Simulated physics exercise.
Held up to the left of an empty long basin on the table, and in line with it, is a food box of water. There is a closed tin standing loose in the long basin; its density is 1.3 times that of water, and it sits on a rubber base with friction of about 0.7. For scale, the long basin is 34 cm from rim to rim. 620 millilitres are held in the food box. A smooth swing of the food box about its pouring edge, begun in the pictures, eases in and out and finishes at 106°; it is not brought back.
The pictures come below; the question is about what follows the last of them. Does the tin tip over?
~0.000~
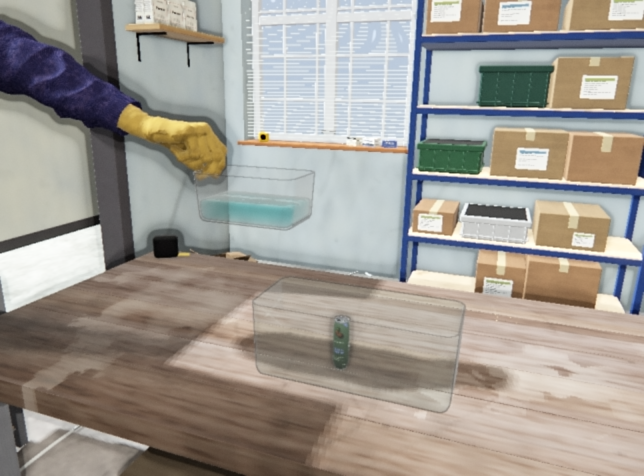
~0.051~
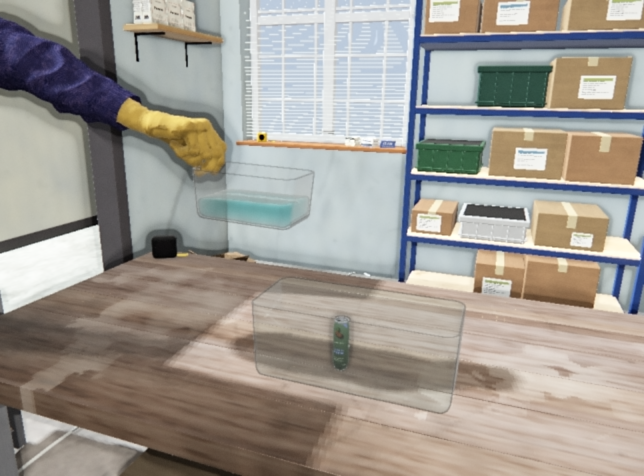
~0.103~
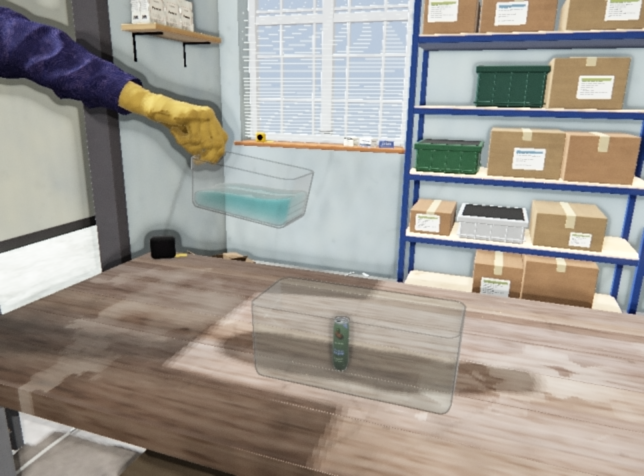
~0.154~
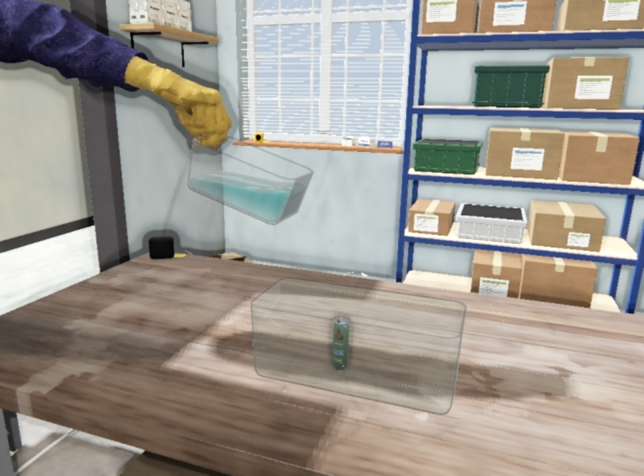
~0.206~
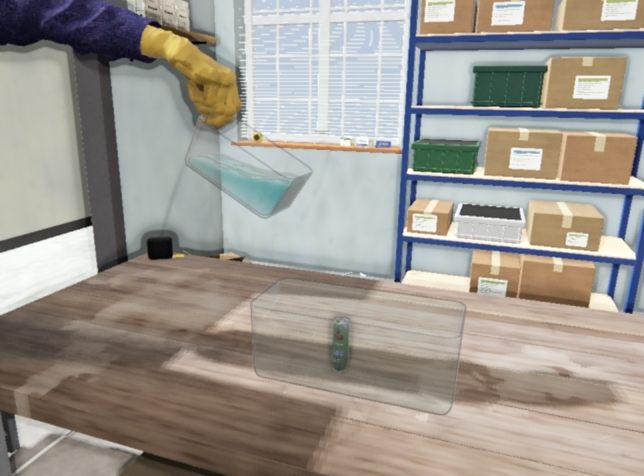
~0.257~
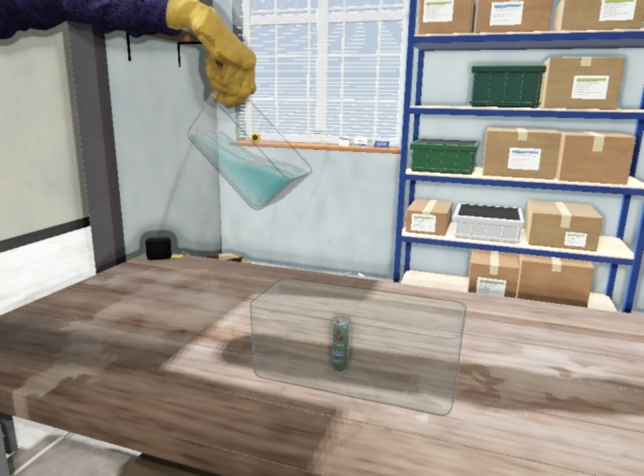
It comes down.
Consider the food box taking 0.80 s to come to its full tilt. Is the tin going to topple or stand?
Result: Tin upright.
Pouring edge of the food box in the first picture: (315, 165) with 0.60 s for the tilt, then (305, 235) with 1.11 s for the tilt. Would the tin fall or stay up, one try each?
Try 1: Tipped over; try 2: Still standing.
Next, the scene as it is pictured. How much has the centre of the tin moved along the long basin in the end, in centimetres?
All told, the tin's centre has moved close to 6.0 cm.
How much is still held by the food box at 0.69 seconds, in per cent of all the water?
Close to 2 percent of the total.
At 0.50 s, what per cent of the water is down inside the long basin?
I reckon close to 0 percent of it.
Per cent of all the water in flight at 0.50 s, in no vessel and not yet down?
Around 70 in a hundred.
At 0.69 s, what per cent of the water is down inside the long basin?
Near 74 in a hundred.
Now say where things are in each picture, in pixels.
In the first picture, tilt 0°; pouring edge (305, 177); surface from (215, 195) to (304, 203); the long basin's rim runs from (268, 289) to (462, 320); the tin's top is at (342, 322).
In the second picture, tilt 2°; pouring edge (305, 177); surface from (213, 193) to (303, 201).
In the third picture, tilt 8°; pouring edge (304, 177); surface from (210, 187) to (301, 196).
In the fourth picture, tilt 17°; pouring edge (304, 177); surface from (206, 174) to (299, 189).
In the fifth picture, tilt 30°; pouring edge (303, 177); surface from (203, 155) to (298, 181).
In the sixth picture, tilt 44°; pouring edge (302, 176); surface from (206, 132) to (299, 172).
After 0.50 s the tilt is 102° and 30 per cent is still to pour; the tin stands where it began.
After 0.69 s the tilt is 106° and 2 per cent is still to pour; the tin stands where it began.
After 0.87 s the tilt is 106° and 0 per cent is still to pour; the tin leans 20°.
After 1.08 s the tilt is 106° and 0 per cent is still to pour; the tin lies on its side.
In the end the tin lies on its side.
